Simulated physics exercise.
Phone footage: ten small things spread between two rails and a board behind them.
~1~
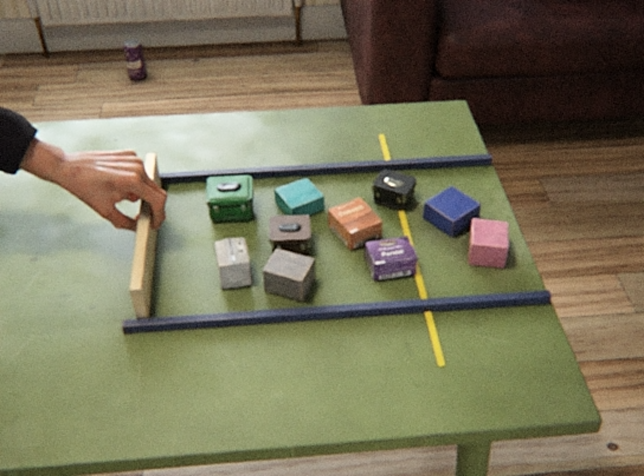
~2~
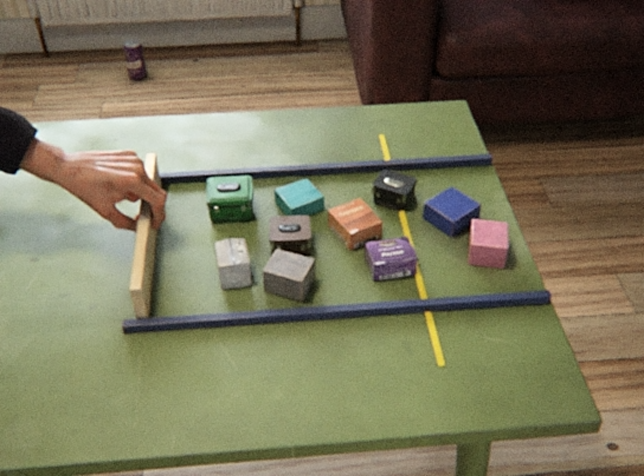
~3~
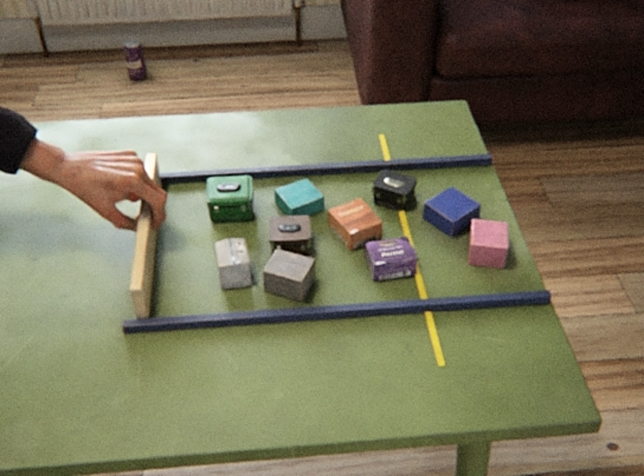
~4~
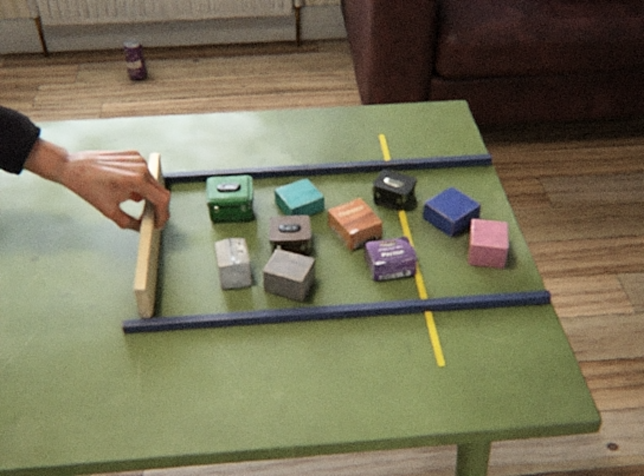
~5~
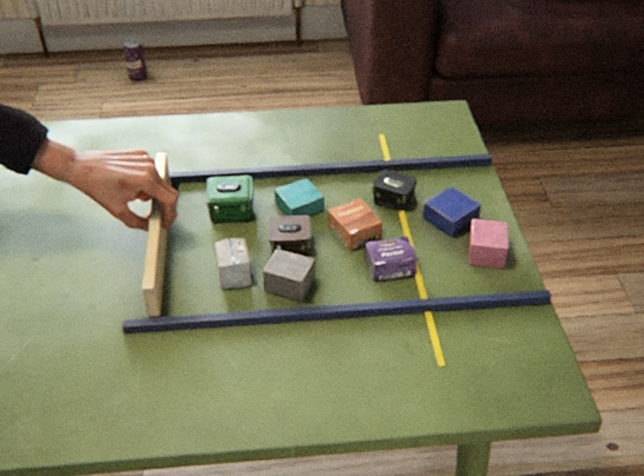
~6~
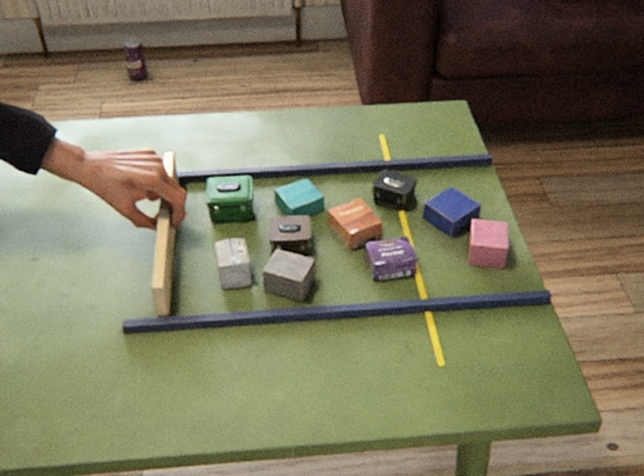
The footage shows a hand holding an upright wooden board behind small coloured blocks and cases between two blue rails on a green table, then sliding it slightly right while the objects stay still.
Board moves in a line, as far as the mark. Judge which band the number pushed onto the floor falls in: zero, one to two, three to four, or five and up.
It falls in the zero band.
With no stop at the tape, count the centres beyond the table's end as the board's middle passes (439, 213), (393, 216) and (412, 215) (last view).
The counts are 3, 0 and 0, in that order.
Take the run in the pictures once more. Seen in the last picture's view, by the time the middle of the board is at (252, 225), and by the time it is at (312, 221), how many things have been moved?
Tally: 5; 7.
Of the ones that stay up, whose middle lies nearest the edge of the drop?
Ending up nearest is the black case.
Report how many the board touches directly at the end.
That would be 4 of them.
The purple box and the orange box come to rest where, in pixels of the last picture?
First object about (471, 255); second object about (460, 218).
Soon after, none off yet; pink block at rest near (488, 244); blue block at rest near (452, 212); black case at rest near (394, 191).
In the end, the number that fall off is zero.
